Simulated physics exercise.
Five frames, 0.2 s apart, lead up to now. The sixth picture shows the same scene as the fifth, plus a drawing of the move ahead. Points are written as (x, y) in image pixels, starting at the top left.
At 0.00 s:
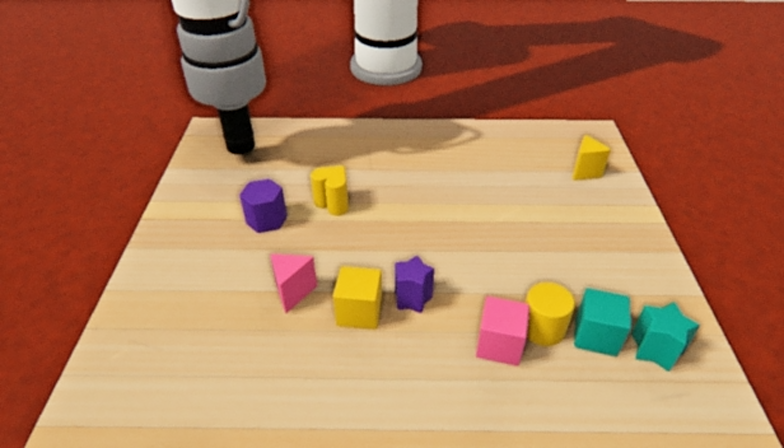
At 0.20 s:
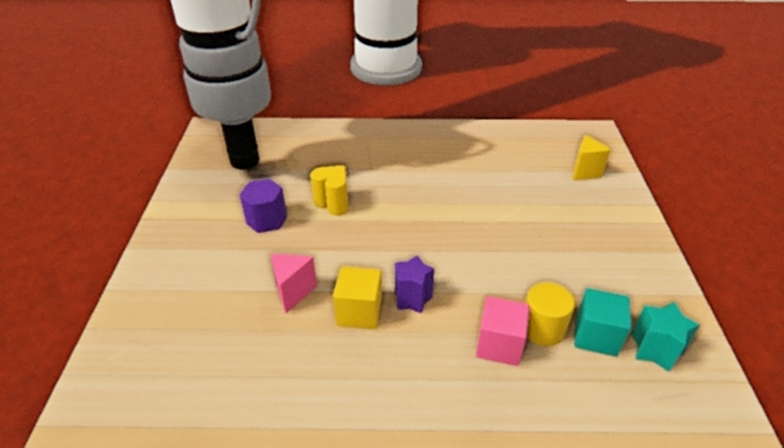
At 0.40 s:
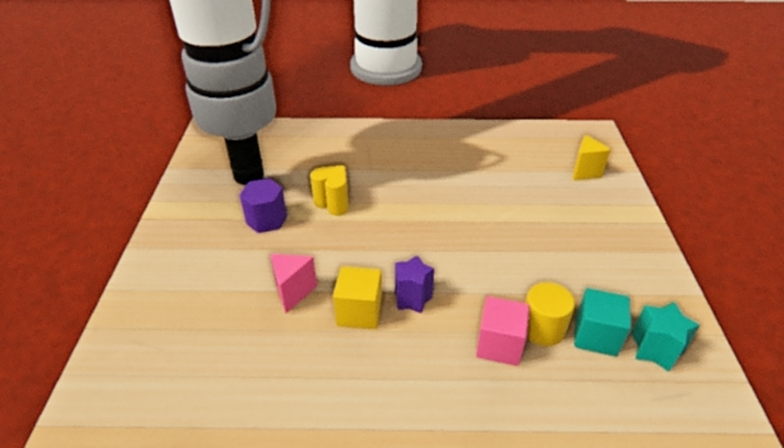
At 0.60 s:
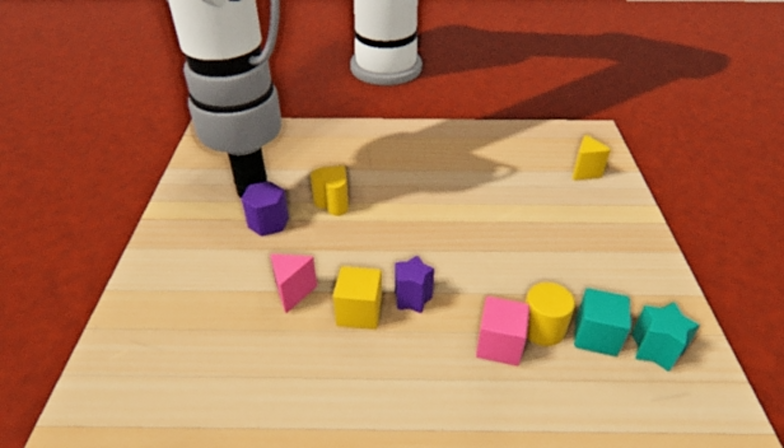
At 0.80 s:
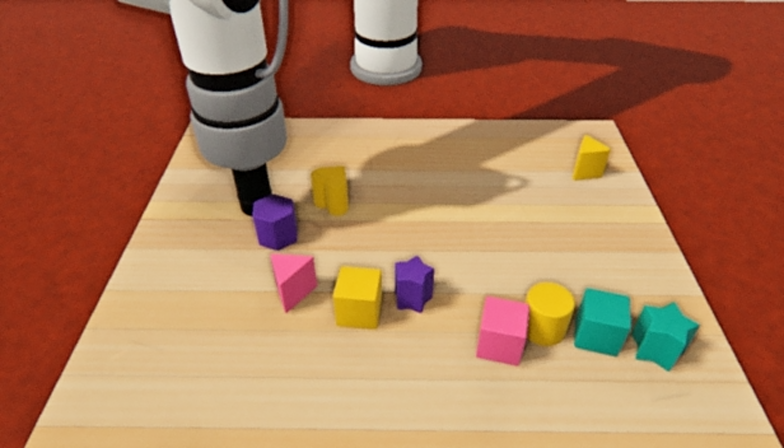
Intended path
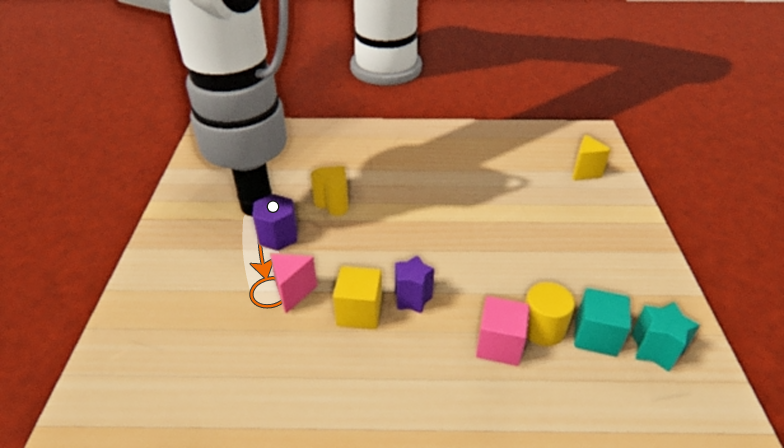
A robot arm lowers its black rod toward the purple block and nudges it slightly downward.
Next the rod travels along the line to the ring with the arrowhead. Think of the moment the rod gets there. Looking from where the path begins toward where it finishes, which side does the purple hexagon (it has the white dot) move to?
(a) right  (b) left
The correct letter is b.
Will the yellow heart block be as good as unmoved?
Answer: Yes.
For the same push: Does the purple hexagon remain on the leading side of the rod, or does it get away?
In the end it is beside or behind the rod.
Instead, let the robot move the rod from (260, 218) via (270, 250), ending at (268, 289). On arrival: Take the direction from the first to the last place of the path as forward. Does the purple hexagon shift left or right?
Facing from start to end, it will go to the left.
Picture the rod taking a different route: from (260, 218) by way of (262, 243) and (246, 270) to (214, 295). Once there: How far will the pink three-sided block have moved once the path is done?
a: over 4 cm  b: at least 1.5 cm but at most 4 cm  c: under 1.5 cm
(c)
The line goes from (260, 218) by way of (261, 253) to (270, 292); the dot is on the purple hexagon.
What follows on the original path. One third of the way, rod (257, 231); purple hexagon (285, 225), turned 40° anticlockwise.
Two thirds of the way, rod (261, 255); purple hexagon (297, 233), turned 65° anticlockwise.
At the end, rod (268, 281); purple hexagon (298, 234), turned 70° anticlockwise; pink three-sided block (302, 273), turned 35° anticlockwise; yellow heart block unmoved.
